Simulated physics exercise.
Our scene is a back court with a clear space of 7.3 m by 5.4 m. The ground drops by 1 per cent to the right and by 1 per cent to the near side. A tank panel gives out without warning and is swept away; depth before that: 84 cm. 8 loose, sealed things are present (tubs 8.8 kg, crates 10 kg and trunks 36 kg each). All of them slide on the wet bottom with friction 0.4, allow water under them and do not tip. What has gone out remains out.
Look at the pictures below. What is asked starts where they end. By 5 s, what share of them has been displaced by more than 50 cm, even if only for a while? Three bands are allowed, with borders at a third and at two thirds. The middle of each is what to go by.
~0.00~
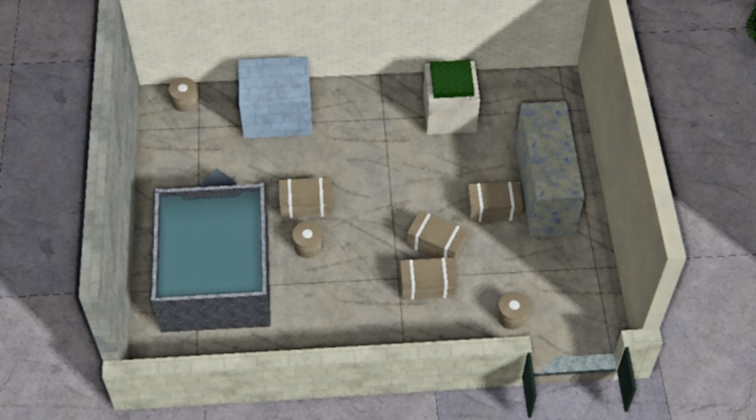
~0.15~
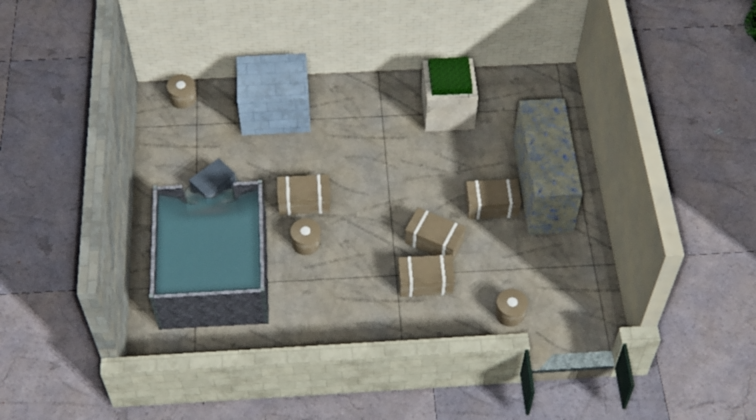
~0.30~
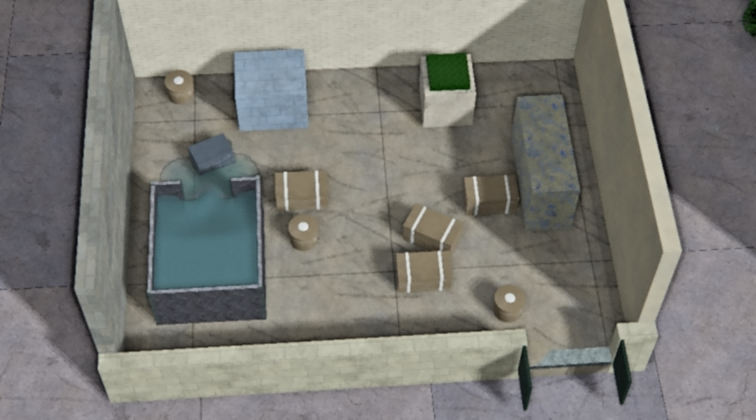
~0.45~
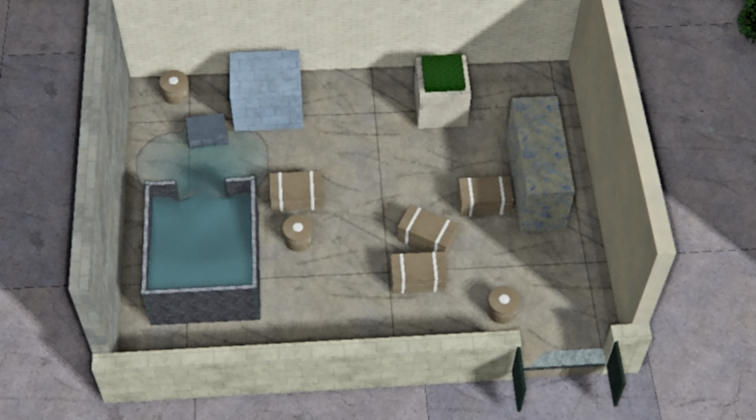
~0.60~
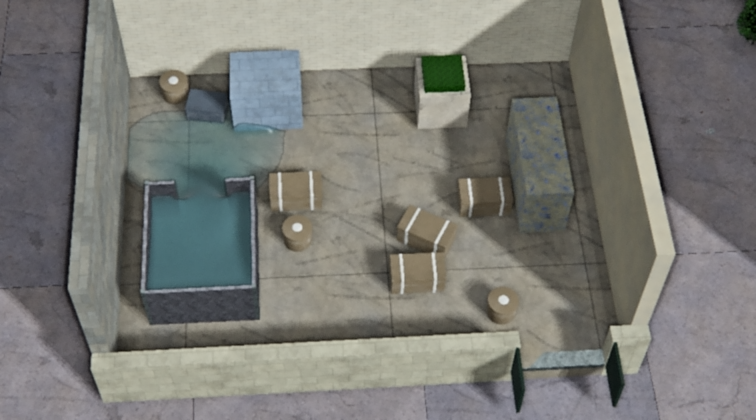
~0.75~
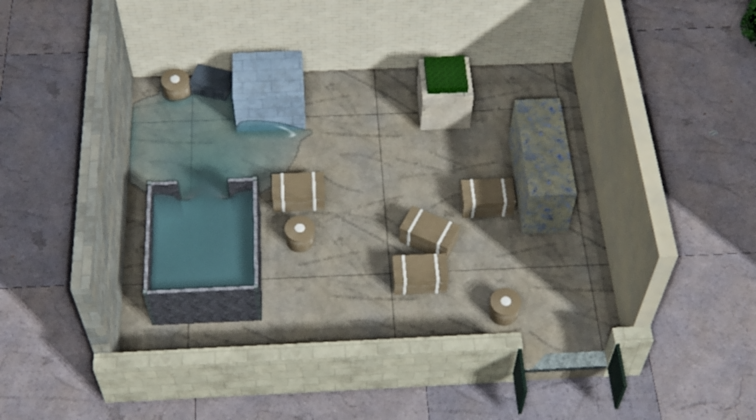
That would be less than a third of them.
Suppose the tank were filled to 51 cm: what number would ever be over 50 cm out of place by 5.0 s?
That would make 1 of them.
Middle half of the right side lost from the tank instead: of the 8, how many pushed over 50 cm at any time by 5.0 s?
The answer would then be 5.
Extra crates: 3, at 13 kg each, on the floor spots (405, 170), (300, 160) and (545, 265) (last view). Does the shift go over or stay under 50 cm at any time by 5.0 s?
Going through them in turn, I'd say beyond, beyond and not that far.
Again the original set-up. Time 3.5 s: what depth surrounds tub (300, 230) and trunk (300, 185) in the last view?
Depth approx. 0 cm / 1 cm.
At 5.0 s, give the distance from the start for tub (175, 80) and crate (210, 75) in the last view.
The first ends 20 centimetres from its start and the second 200 centimetres.
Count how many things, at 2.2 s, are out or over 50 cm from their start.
By my reckoning, 1.
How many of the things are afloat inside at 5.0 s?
Just then, the number is 2.
After 1.1 s 1 of 8 are over 50 cm from their spots; 2 afloat.
After 2.2 s 1 of 8 are over 50 cm from their spots; 2 afloat.
After 3.5 s 1 of 8 are over 50 cm from their spots; 2 afloat.
After 5.0 s 1 of 8 are over 50 cm from their spots, and 1 have been at some point; 2 afloat.
